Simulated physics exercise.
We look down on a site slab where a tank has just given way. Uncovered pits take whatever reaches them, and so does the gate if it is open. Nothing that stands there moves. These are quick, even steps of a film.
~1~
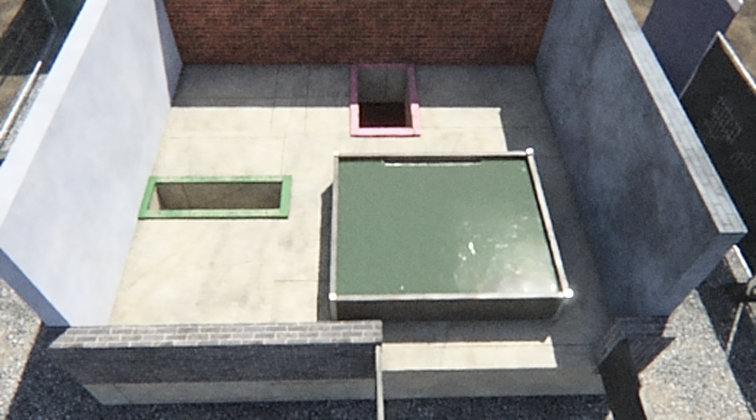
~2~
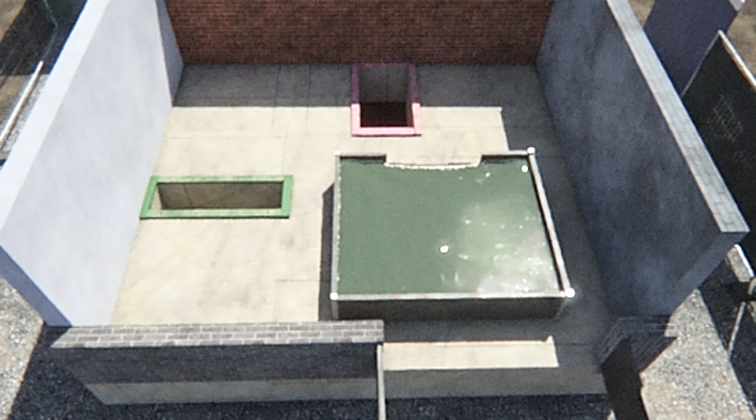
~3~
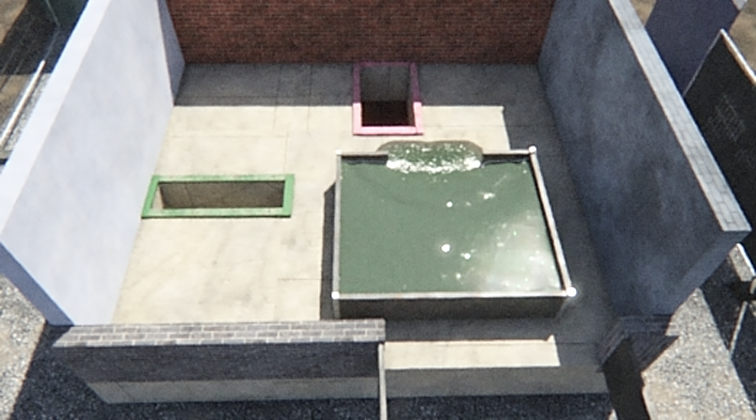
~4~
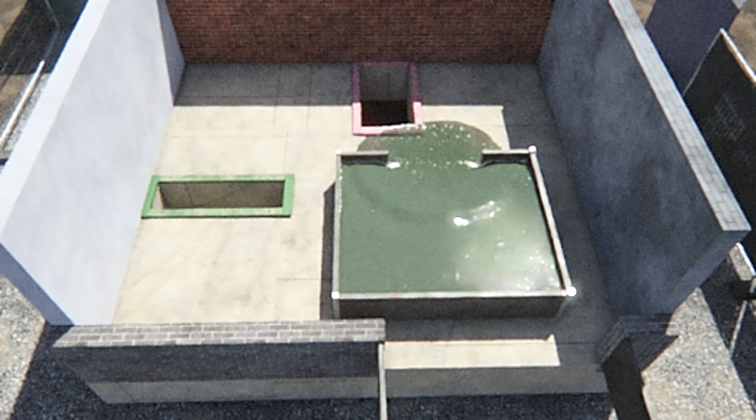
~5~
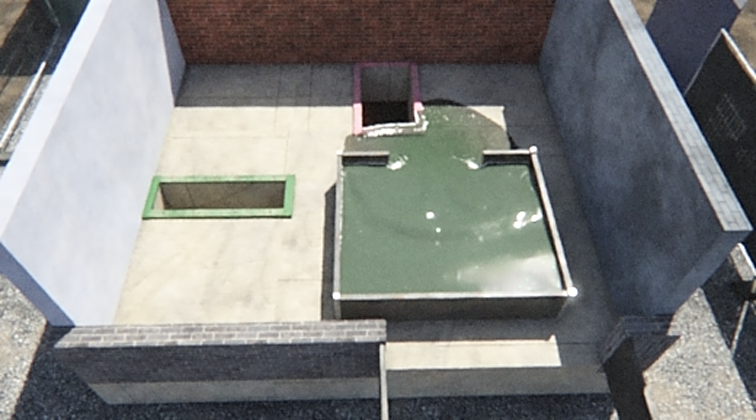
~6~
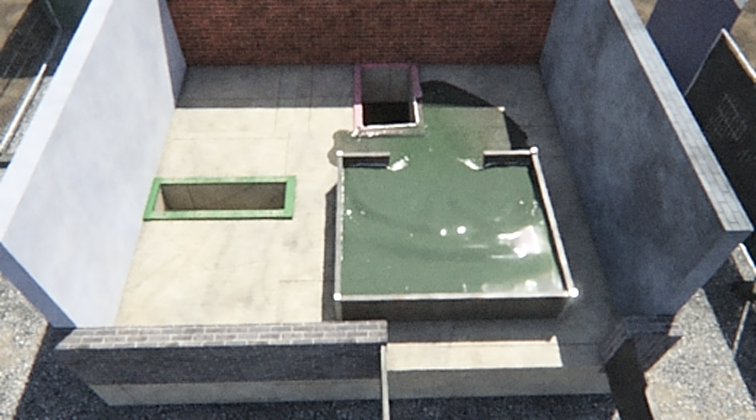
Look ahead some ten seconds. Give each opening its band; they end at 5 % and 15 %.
In the end: The gate takes from 5 to 15 %; the pink pit takes over 15 %; the green pit takes under 5 %.
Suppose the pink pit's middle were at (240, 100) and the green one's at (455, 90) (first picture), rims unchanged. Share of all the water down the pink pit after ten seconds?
Parts in a hundred: Pink 8.
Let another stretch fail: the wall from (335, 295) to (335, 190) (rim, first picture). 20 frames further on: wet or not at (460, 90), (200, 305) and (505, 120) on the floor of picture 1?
As listed: Free of water, awash, not flooded.
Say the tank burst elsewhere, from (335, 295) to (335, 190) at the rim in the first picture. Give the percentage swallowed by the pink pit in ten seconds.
In per cent: Pink 0.
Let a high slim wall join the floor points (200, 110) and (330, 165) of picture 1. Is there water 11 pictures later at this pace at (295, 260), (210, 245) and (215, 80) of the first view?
One after the other: No water, no water, no water.
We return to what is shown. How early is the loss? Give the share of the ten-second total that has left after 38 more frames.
Roughly 70 per cent.
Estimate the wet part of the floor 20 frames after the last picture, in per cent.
I make it 40 per cent.
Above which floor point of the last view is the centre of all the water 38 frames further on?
At about (449, 186).
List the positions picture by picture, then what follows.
The water tank at (441, 222) is whole and still, in the first frame.
The front is at a hidden place, out from the gap on the water tank's far side, in the second frame.
Water pours out on the water tank's far side and has run to a hidden place, in the third frame.
The front is at (459, 126), out from the gap on the water tank's far side, in the fourth frame.
Water pours out on the water tank's far side and has run to (445, 103), in the fifth frame.
Water pours out on the water tank's far side and has run to (436, 84), in the sixth frame.
A moment on, water covers 25 % of the floor; the gate 0 %, the pink pit 5 %, the green pit 0 %.
Next, water covers 30 % of the floor; the gate 0 %, the pink pit 10 %, the green pit 0 %.
Then, water covers 40 % of the floor; the gate 0 %, the pink pit 17 %, the green pit 0 %.
Later, water covers 55 % of the floor; the gate 2 %, the pink pit 26 %, the green pit 0 %.
In the end, water covers 75 % of the floor; the gate 8 %, the pink pit 33 %, the green pit 0 %.
